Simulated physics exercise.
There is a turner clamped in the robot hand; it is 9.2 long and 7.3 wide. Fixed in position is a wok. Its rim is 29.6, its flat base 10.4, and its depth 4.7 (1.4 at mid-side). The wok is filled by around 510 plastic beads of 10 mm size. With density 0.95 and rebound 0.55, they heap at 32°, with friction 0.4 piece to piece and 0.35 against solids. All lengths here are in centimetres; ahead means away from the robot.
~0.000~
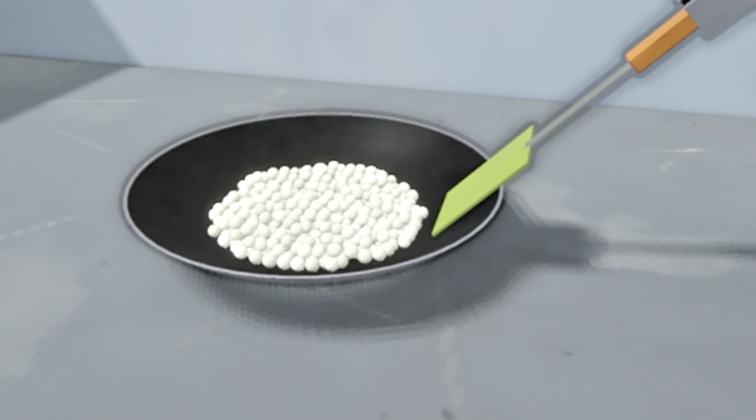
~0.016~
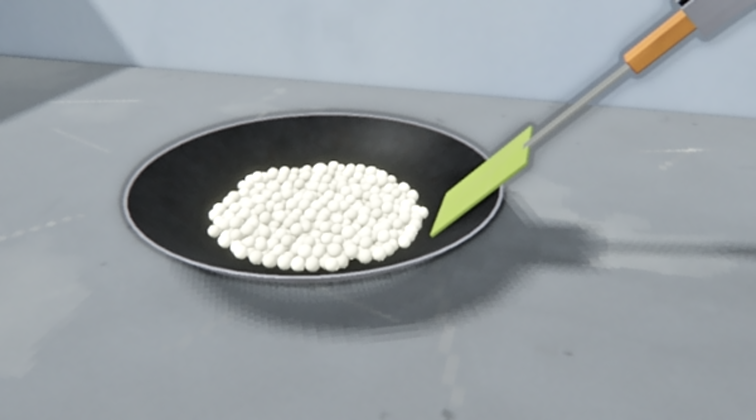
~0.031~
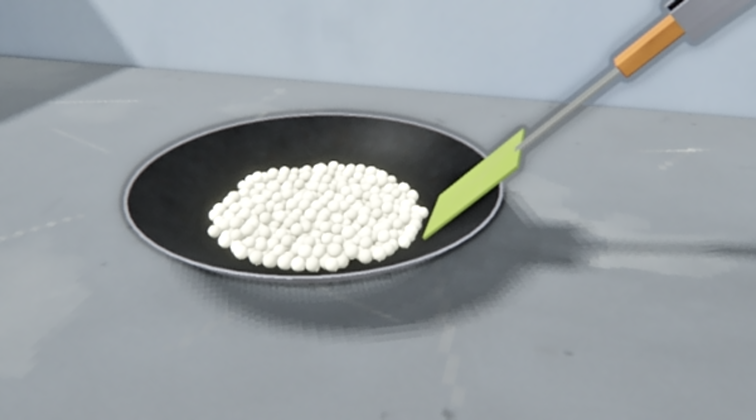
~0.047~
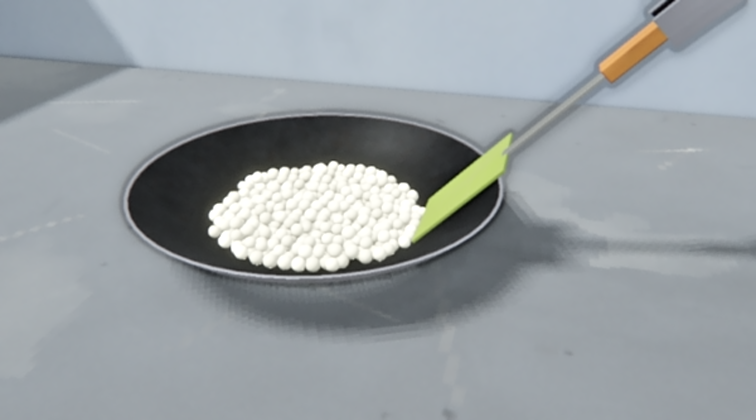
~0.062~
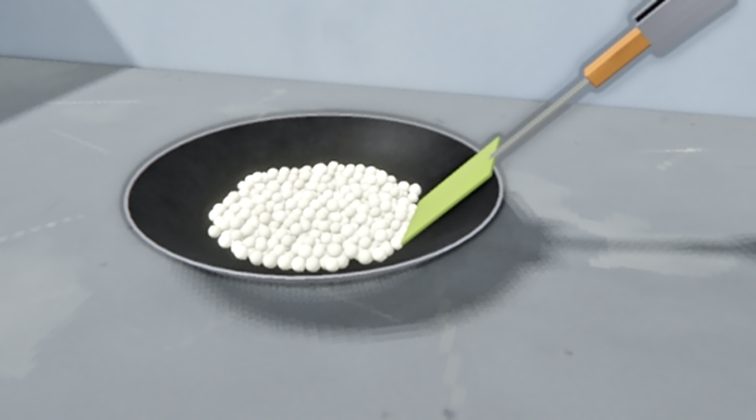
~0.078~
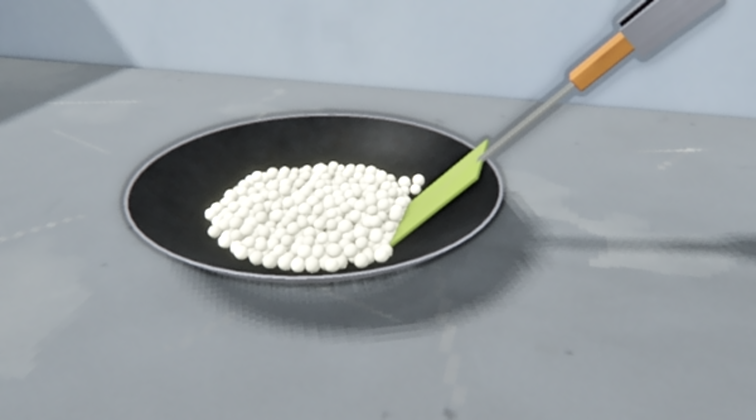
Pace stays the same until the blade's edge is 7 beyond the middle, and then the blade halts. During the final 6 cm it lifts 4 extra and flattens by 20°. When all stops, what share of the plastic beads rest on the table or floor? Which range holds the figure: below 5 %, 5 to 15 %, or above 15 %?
The figure lies below 5 %.
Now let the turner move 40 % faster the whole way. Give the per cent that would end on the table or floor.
Around 5 per cent would finish on the table or floor.
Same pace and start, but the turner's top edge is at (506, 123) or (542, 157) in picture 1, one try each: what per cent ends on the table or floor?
I'd say near 0 per cent for the first and near 0 per cent for the second.
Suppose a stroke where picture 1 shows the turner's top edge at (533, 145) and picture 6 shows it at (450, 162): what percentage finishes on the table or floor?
About 10 per cent.
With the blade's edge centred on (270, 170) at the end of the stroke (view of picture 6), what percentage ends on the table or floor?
My guess is roughly 0 percent.
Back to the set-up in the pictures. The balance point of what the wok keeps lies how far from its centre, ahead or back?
About 4.5 centimetres ahead.
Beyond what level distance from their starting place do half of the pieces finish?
Level distance of roughly 4 cm.
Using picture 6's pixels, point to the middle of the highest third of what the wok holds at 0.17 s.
Estimated point: Close to (274, 198).
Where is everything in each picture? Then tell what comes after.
The first picture shows turner top edge at (531, 143), sloping 47°; upper third of the load around (317, 205), from x 215 to 425, top at y 165; 506 in the wok.
The second picture shows turner top edge at (530, 144), sloping 47°; upper third of the load around (317, 205), from x 215 to 425, top at y 165.
The third picture shows turner top edge at (521, 147), sloping 47°; upper third of the load around (317, 206), from x 215 to 425, top at y 165.
The fourth picture shows turner top edge at (508, 151), sloping 47°; upper third of the load around (317, 206), from x 215 to 425, top at y 165.
The fifth picture shows turner top edge at (496, 155), sloping 47°; upper third of the load around (319, 205), from x 215 to 415, top at y 165.
The sixth picture shows turner top edge at (483, 158), sloping 47°; upper third of the load around (319, 204), from x 210 to 420, top at y 165; 506 in the wok.
By 0.17 s, sloping 47°, highest piece 4 above the table; 506 in the wok.
By 0.26 s, sloping 39°, highest piece 5 above the table; 506 in the wok.
By 0.50 s, sloping 27°, highest piece 5 above the table; 506 in the wok.
By 1.55 s, sloping 27°, highest piece 5 above the table; 506 in the wok.
Final count, 506 in the wok. That is 0 % on the table or floor.
